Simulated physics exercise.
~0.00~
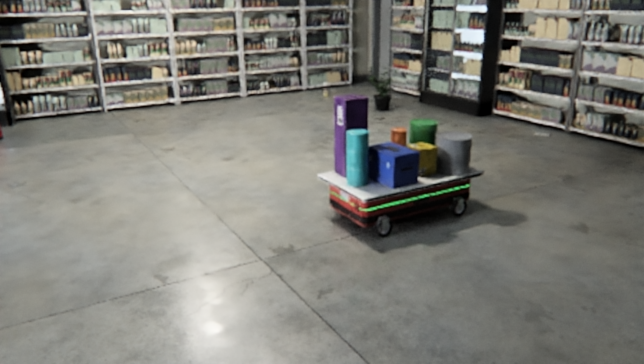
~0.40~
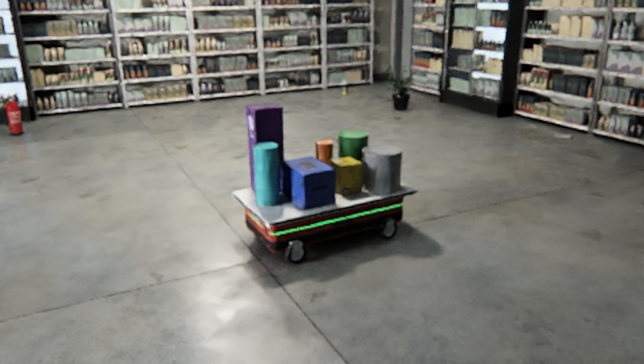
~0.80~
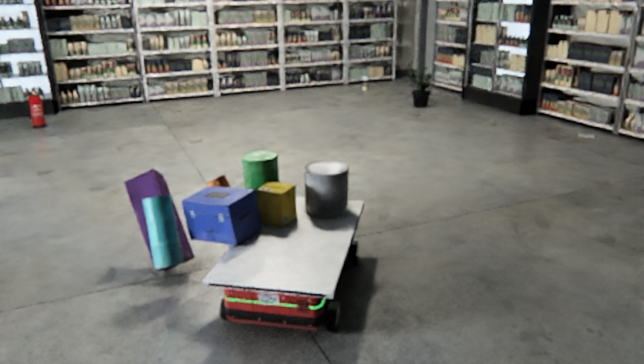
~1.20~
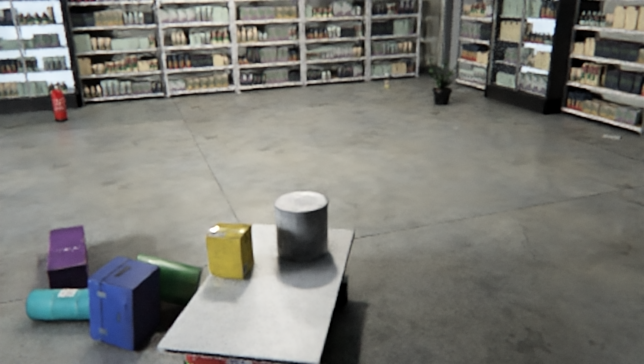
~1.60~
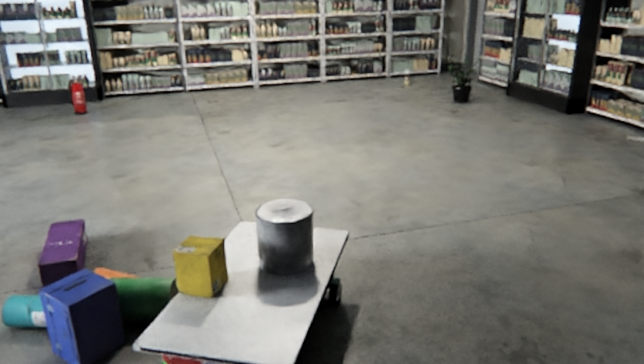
A low, flat cart with a green light strip rolls across a grey concrete floor, seen from slightly above, with stocked shelves along the back. It carries a tall purple box, a turquoise canister and a blue toolbox toward the left, orange, green and yellow items in the middle, and a grey pail at the right. As the cart swings round toward the viewer, the purple box and the turquoise and orange canisters tip off the left side. The blue toolbox and green pail follow them down. At the end they lie on the floor at left, while the yellow parcel and grey pail stand on the deck.
